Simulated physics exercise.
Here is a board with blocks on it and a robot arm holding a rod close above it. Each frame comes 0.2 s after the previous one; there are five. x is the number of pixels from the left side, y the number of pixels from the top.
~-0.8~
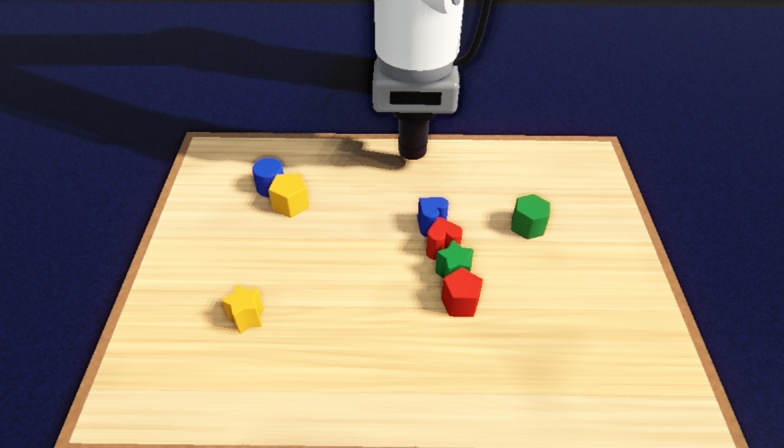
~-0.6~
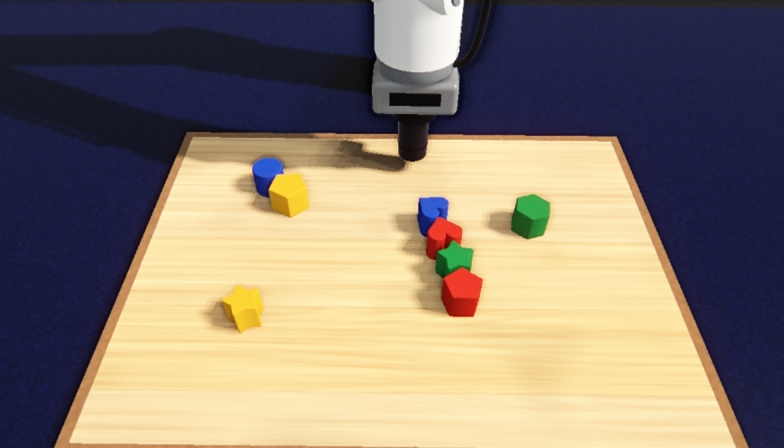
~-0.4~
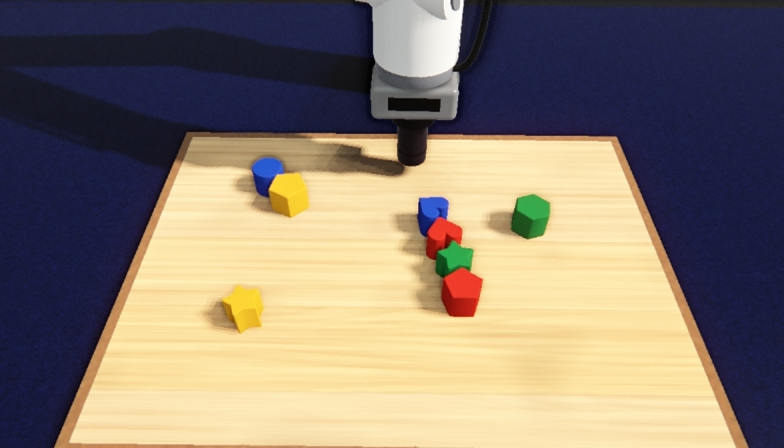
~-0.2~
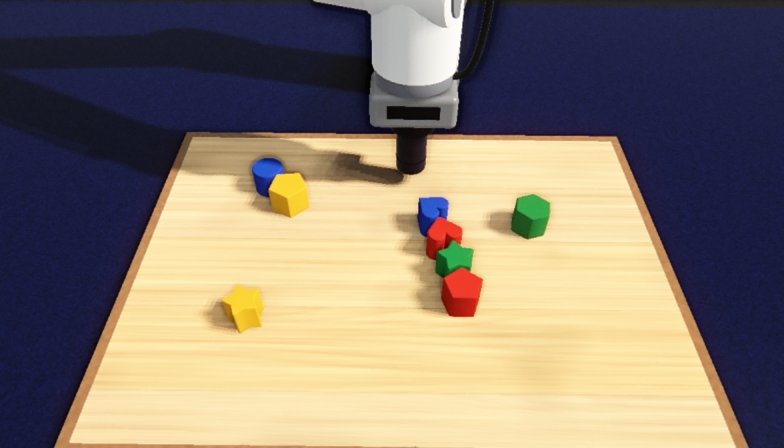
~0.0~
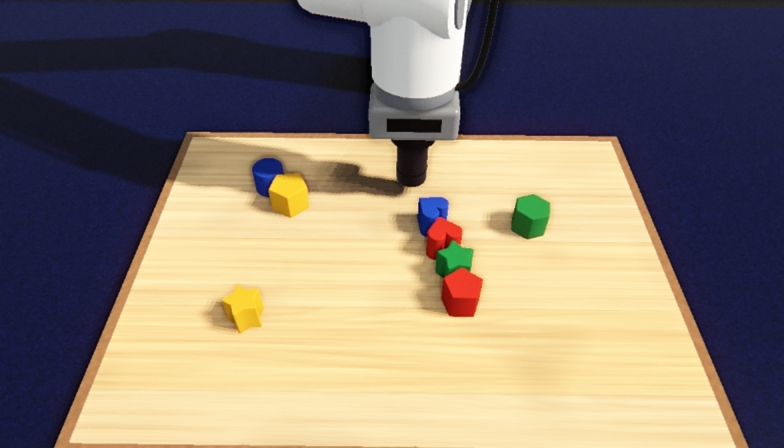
The robot arm moves its dark rod slightly toward the still line of colored blocks.
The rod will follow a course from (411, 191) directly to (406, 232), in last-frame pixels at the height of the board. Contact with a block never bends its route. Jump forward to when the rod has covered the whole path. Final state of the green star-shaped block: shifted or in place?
It stays put.
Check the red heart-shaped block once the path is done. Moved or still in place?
Shifted out of place.
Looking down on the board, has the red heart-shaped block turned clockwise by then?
Yes, that is what happens.
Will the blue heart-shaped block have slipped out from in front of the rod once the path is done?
Yes
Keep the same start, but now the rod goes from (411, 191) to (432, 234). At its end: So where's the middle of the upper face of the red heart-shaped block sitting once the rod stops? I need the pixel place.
My estimate: (476, 244).
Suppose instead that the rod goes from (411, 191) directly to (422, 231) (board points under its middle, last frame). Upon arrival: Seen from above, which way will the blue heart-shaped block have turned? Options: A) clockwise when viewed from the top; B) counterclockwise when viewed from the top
B: Counterclockwise when viewed from the top.
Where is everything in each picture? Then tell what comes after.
Rod tip at (413, 152); block tops, blue heart-shaped block at (433, 205); red heart-shaped block at (444, 229); green star-shaped block at (457, 254), in the first frame.
Rod at (412, 153); blocks unchanged, in the second frame.
Rod at (411, 158); blocks unchanged, in the third frame.
Rod at (411, 166); blocks unchanged, in the fourth frame.
Rod at (411, 178); blue heart-shaped block at (433, 205); red heart-shaped block at (444, 229); green star-shaped block at (457, 254), in the fifth frame.
The first path, step by step. Halfway along, rod at (409, 198); blue heart-shaped block at (434, 206).
At the end, rod at (407, 219); blue heart-shaped block at (436, 214), turned 80° anticlockwise; red heart-shaped block at (456, 232), turned 40° clockwise; green star-shaped block in place.
